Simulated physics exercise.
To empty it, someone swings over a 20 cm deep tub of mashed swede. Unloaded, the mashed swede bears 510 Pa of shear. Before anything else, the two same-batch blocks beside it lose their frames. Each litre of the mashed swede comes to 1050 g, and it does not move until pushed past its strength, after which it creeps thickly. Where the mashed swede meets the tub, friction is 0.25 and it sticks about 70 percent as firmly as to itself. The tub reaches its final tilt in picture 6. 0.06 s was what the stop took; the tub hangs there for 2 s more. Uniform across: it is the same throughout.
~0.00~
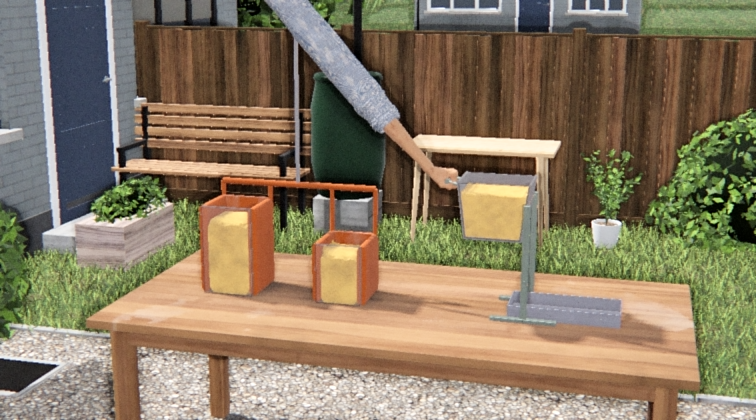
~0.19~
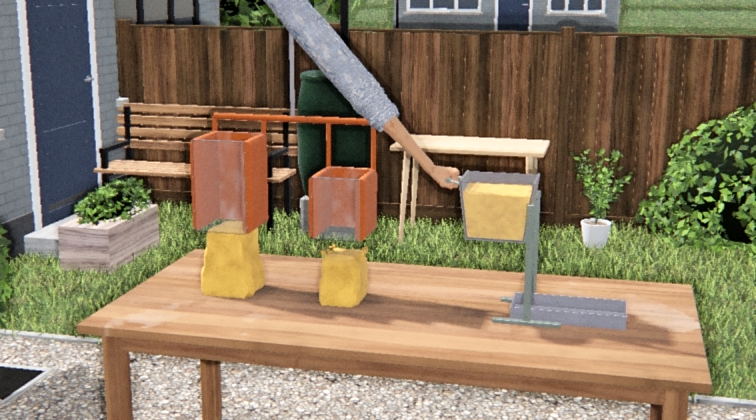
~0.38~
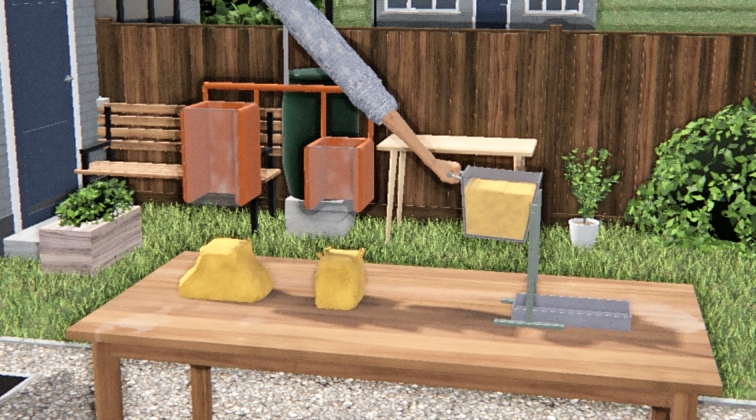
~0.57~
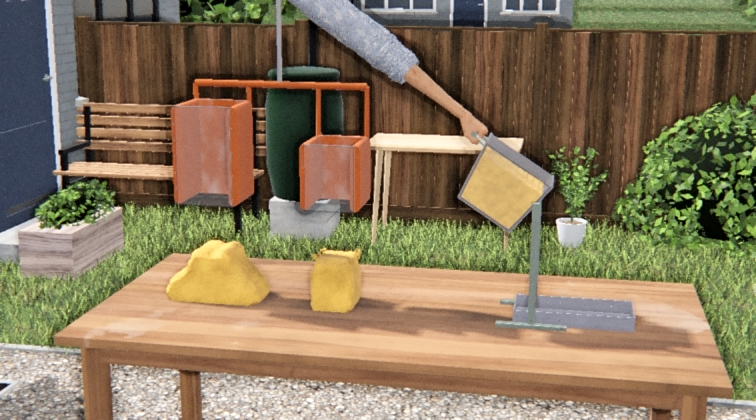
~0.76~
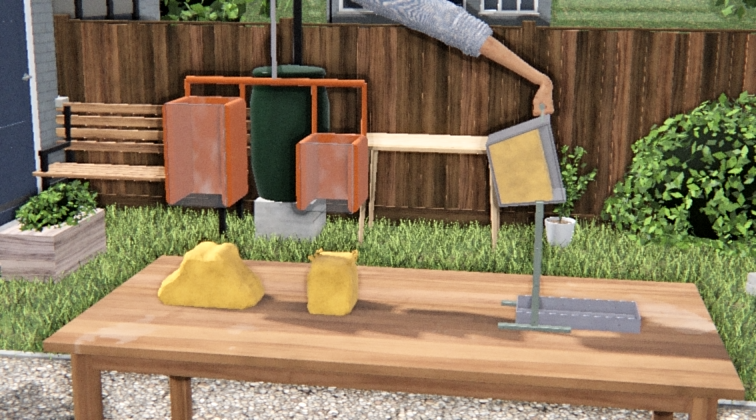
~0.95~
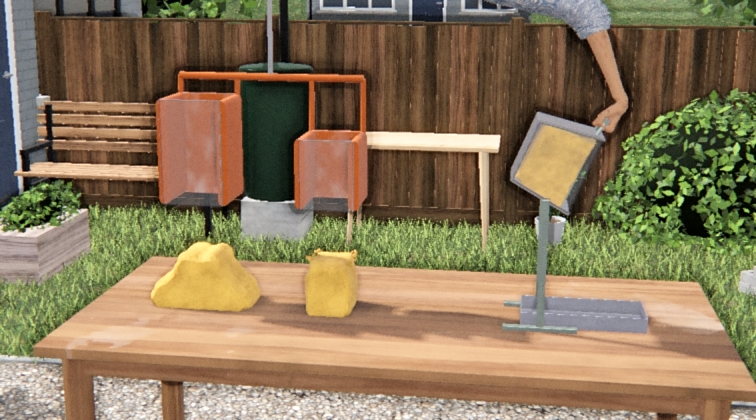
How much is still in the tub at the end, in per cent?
Around 0 percent.
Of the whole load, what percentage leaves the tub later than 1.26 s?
Close to 0 % of the whole load.
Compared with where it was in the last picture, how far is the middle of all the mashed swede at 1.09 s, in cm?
I'd put the distance at about 10 centimetres.
After 1.09 s, the tub is at 112 degrees and holds 61 %.
After 1.26 s, the tub is at 112 degrees and holds 0 %.
After 1.43 s, the tub is at 112 degrees and holds 0 %.
After 1.60 s, the tub is at 112 degrees and holds 0 %.
After 2.95 s, at the end, the tub is at 112 degrees and holds 0 %.
